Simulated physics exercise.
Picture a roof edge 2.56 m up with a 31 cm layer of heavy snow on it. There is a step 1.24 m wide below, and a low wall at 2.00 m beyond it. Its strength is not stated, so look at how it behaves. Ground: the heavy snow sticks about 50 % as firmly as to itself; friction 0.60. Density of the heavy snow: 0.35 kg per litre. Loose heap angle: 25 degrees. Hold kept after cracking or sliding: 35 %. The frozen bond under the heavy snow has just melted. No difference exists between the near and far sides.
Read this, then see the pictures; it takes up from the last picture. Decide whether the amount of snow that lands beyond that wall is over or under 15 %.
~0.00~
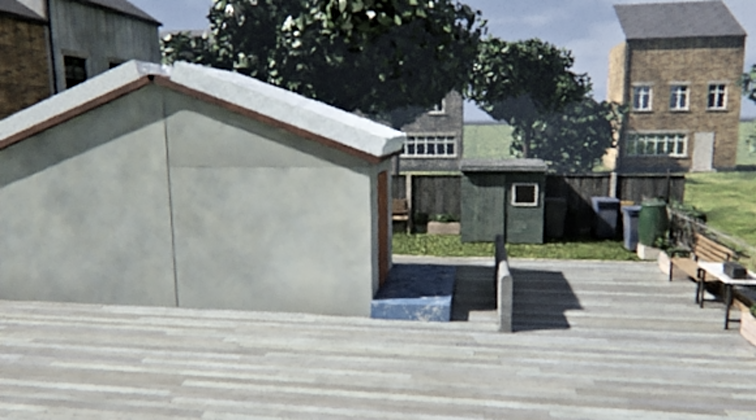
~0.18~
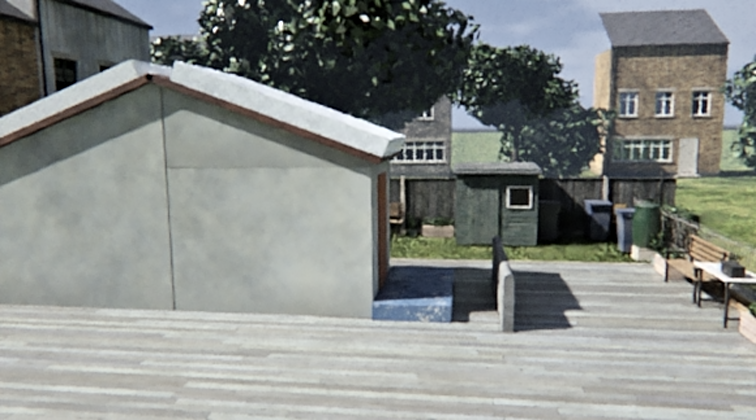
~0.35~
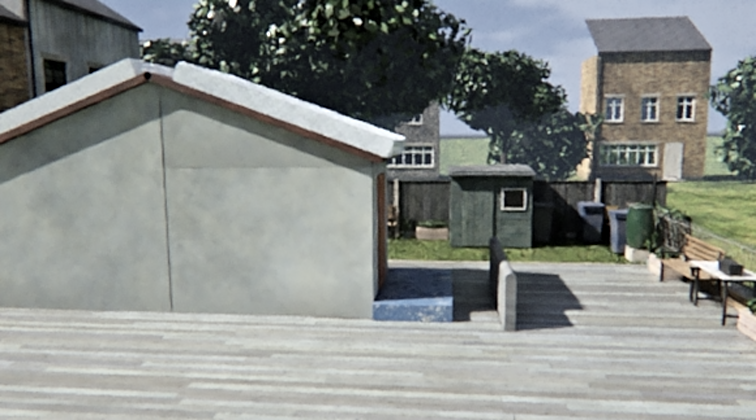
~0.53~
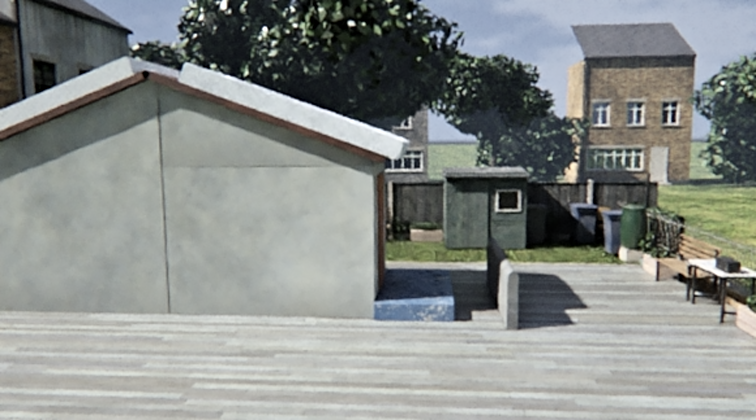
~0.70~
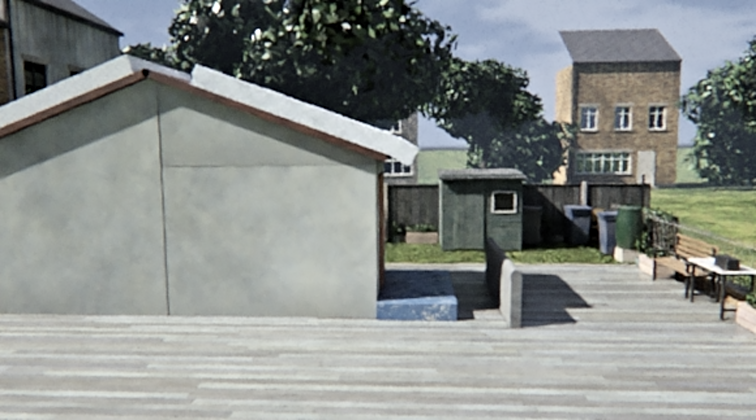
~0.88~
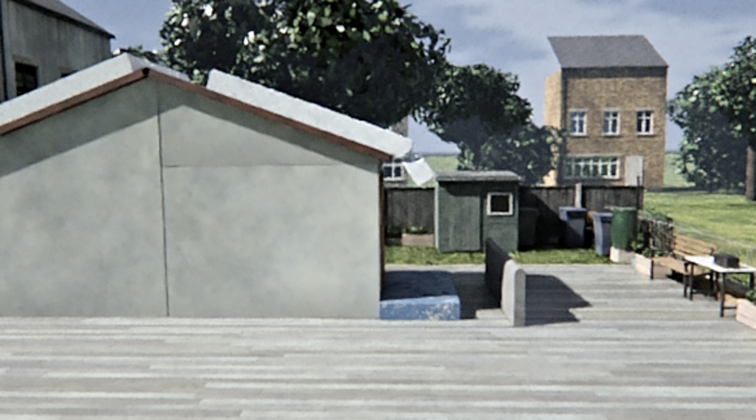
Exceeding 15 %.
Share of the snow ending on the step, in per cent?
I'd estimate close to 12 %.
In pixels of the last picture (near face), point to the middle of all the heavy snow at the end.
Look around (504, 297) on the near face.
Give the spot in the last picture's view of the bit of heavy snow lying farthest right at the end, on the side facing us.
At roughly (641, 319).
After 1.26 s, 78 % is still on the roof and 0 % is past the low wall.
After 1.70 s, 50 % is still on the roof and 0 % is past the low wall.
After 2.15 s, 4 % is still on the roof and 0 % is past the low wall.
After 2.60 s, none is still on the roof and 22 % is past the low wall.
After 3.70 s, none is still on the roof and 24 % is past the low wall.
